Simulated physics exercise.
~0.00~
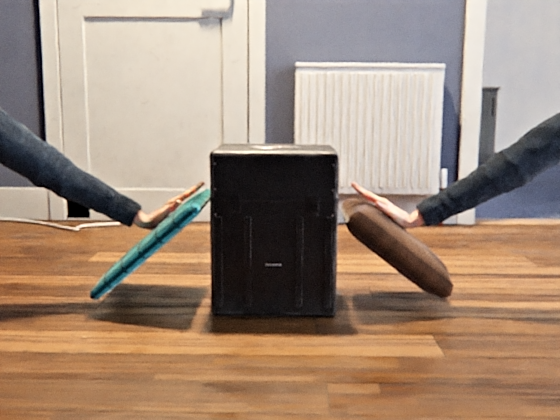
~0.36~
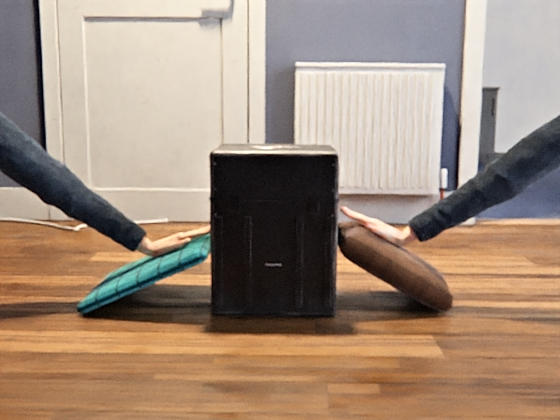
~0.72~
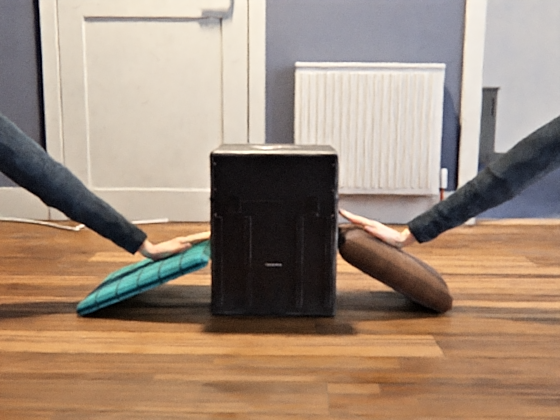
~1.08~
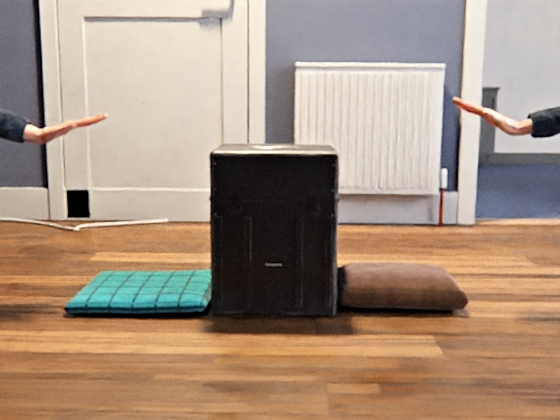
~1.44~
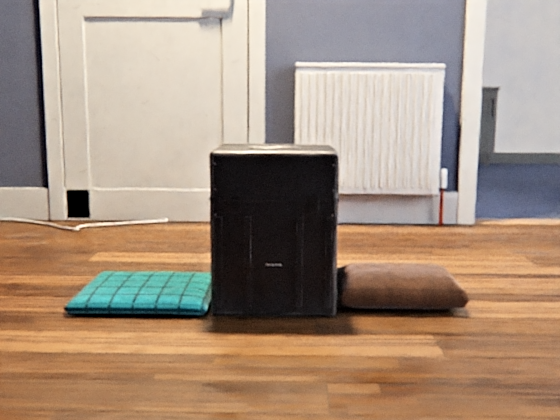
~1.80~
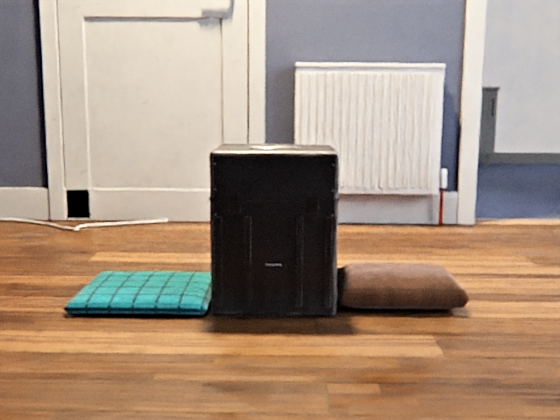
Two hands lower a turquoise pad and a brown cushion beside a black chest, leaving both flat.
